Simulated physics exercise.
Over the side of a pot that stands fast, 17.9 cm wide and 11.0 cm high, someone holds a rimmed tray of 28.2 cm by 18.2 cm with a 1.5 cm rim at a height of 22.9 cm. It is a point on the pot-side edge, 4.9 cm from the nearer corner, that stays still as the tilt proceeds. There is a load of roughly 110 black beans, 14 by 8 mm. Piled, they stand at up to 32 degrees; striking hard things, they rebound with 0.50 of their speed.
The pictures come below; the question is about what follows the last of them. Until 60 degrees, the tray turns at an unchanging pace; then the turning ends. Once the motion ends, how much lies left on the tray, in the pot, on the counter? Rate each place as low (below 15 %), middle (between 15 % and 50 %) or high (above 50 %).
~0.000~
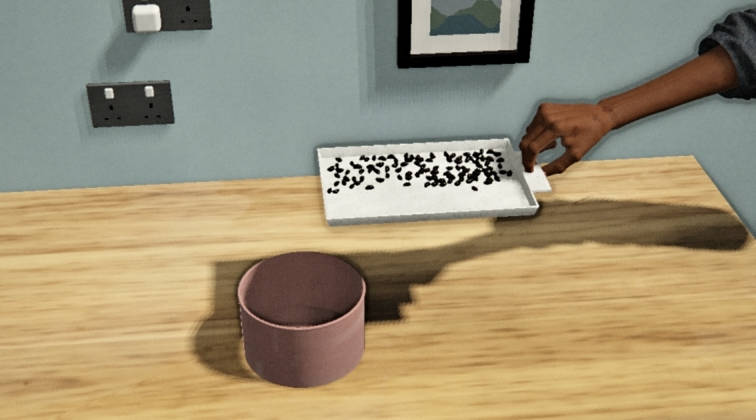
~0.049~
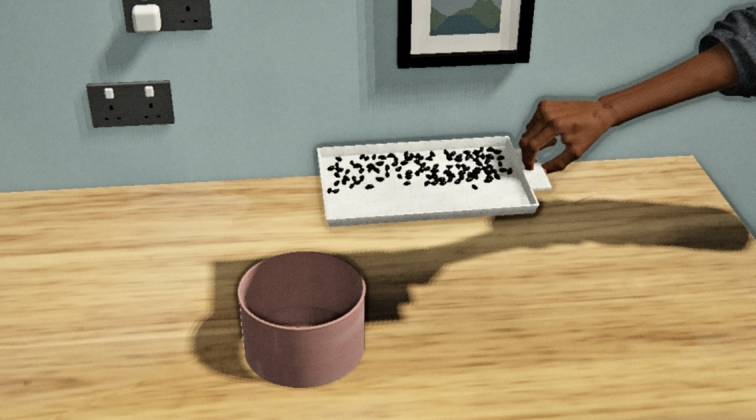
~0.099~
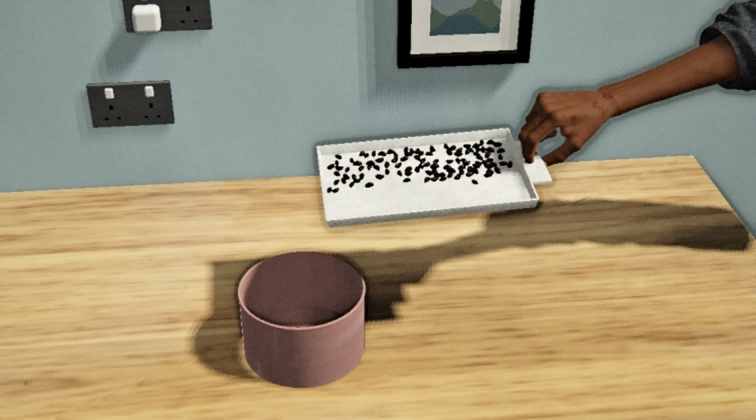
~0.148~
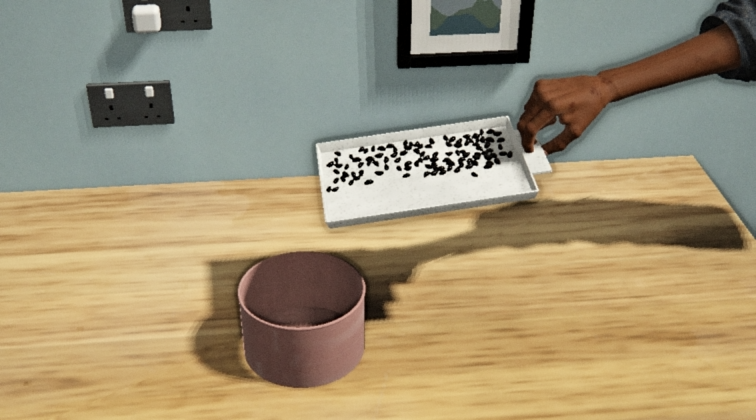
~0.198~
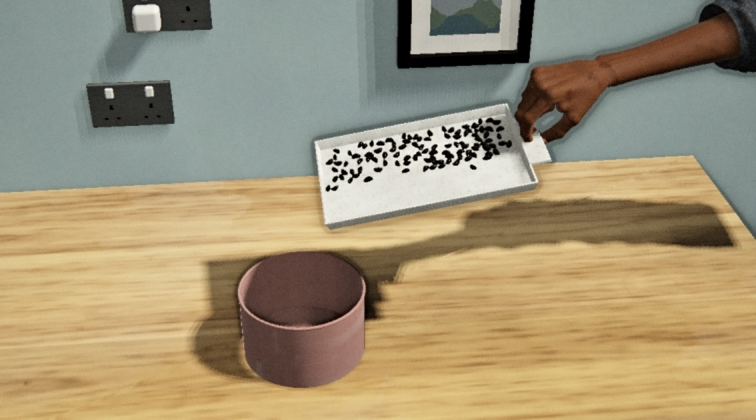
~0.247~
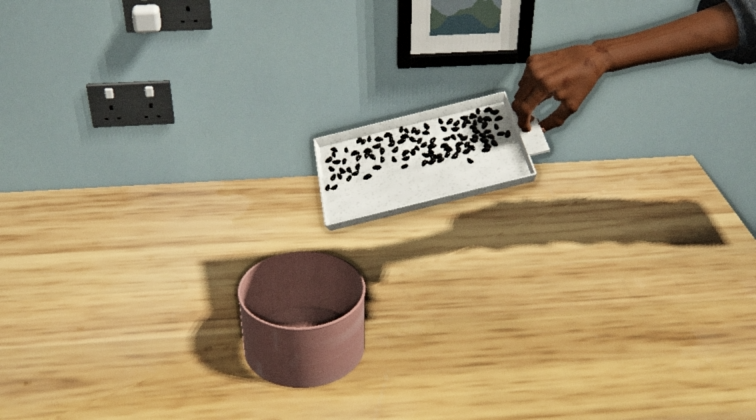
Ratings: Tray middle; pot high; counter low.
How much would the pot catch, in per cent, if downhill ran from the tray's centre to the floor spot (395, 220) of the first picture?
Roughly 40 per cent.
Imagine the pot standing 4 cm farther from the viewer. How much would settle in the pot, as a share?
It would come to roughly 30 percent.
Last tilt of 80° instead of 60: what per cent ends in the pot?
Around 95 in a hundred.
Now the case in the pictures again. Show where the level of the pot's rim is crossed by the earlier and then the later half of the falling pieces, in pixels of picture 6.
Earlier half at about (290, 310), later half at about (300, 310) in pixels.
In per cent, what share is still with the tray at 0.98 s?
About 45 per cent.
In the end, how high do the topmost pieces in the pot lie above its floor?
1.5 cm.
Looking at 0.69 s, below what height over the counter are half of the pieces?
Roughly 26 cm.
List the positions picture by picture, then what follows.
Tray tilt 0 degrees, front corners at (330, 217) and (535, 205); middle of the pieces at (427, 170); pot at (302, 288), in the first picture.
Tray tilt 1 degrees, front corners at (329, 217) and (535, 203); middle of the pieces at (427, 169), in the second picture.
Tray tilt 3 degrees, front corners at (329, 218) and (535, 198), lowest corner left front; middle of the pieces at (427, 165), in the third picture.
Tray tilt 7 degrees, front corners at (329, 220) and (535, 189), lowest corner left front; middle of the pieces at (427, 158), in the fourth picture.
Tray tilt 12 degrees, front corners at (328, 221) and (534, 181), lowest corner left front; middle of the pieces at (426, 151), in the fifth picture.
Tray tilt 16 degrees, front corners at (328, 223) and (532, 173), lowest corner left front; middle of the pieces at (424, 145); pot at (302, 288). The tray's pace is about 85 degrees a second, in the sixth picture.
After 0.51 s, tilt 38 degrees; the tray holds 100 %, the pot 0 %.
After 0.69 s, tilt 53 degrees; the tray holds 100 %, the pot 0 %.
Then, at 0.98 s, tilt 60 degrees; the tray holds 45 %, the pot 50 %.
In the end, at 2.0 s, tray 40 %, pot 55 %, counter 0 %.
